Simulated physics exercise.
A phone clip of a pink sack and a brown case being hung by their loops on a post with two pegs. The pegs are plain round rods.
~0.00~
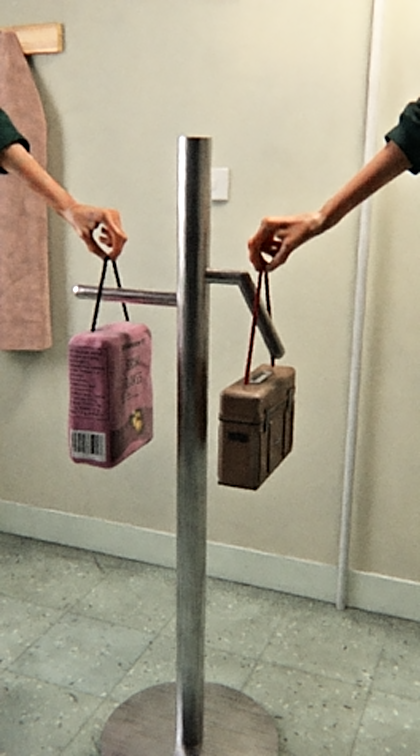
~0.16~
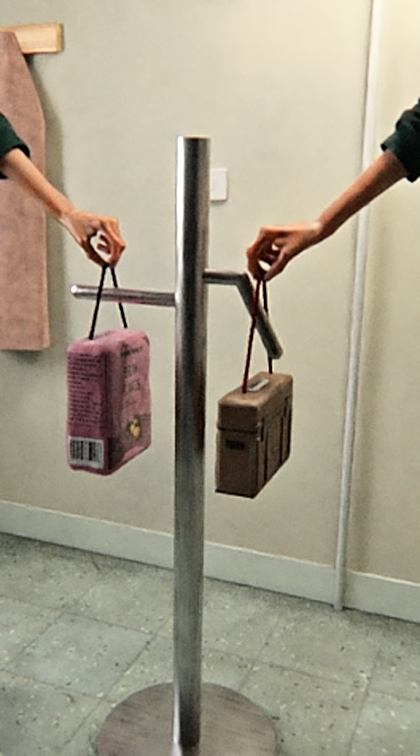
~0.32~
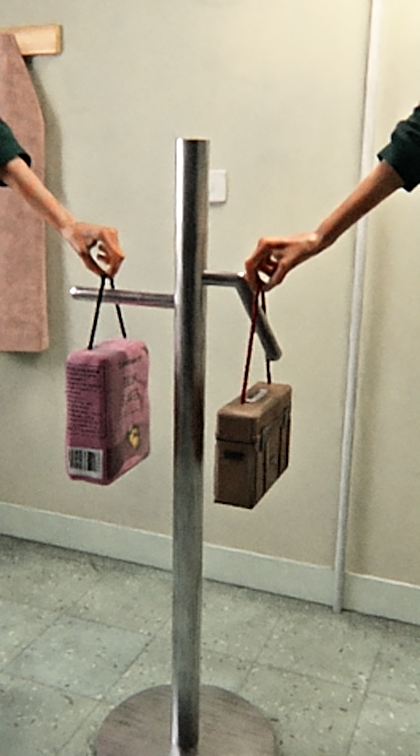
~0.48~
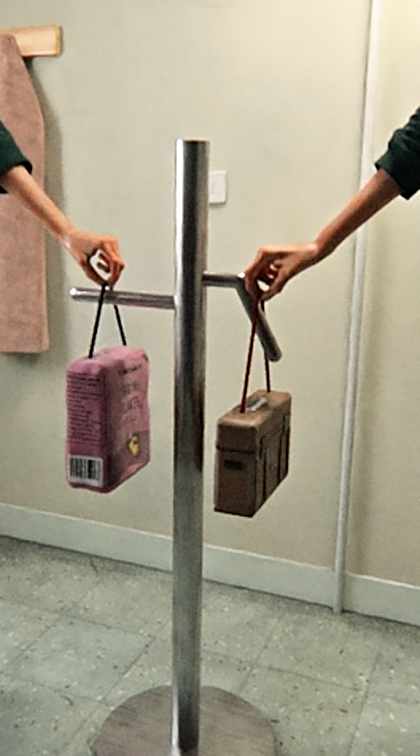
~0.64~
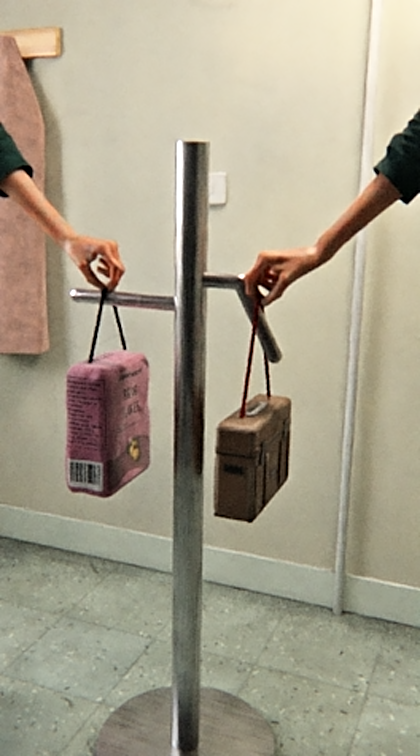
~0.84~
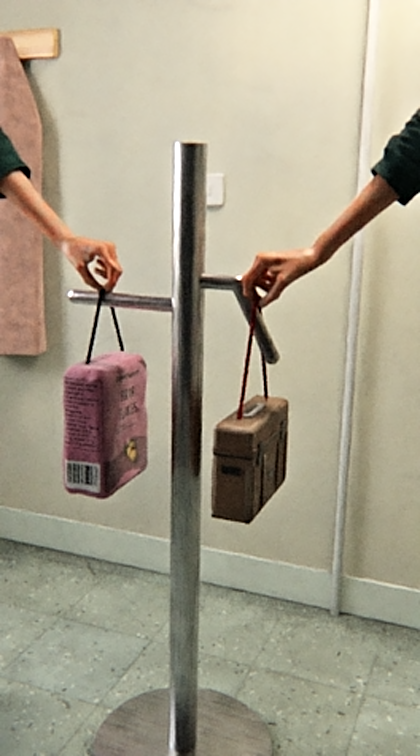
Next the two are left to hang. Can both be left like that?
In the end the pink sack remains on its peg, the brown case slips off its peg.
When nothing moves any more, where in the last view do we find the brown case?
Close to (185, 739).
After 1.08 s, pink sack hanging near (107, 423); brown case falling near (249, 529).
After 1.30 s, pink sack hanging near (106, 425); brown case on the floor near (232, 731).
After 1.50 s, pink sack hanging near (105, 425); brown case on the floor near (185, 739).
At rest, pink sack hanging near (105, 425); brown case on the floor near (185, 739). The pink sack stays hanging and the brown case drops to the floor.
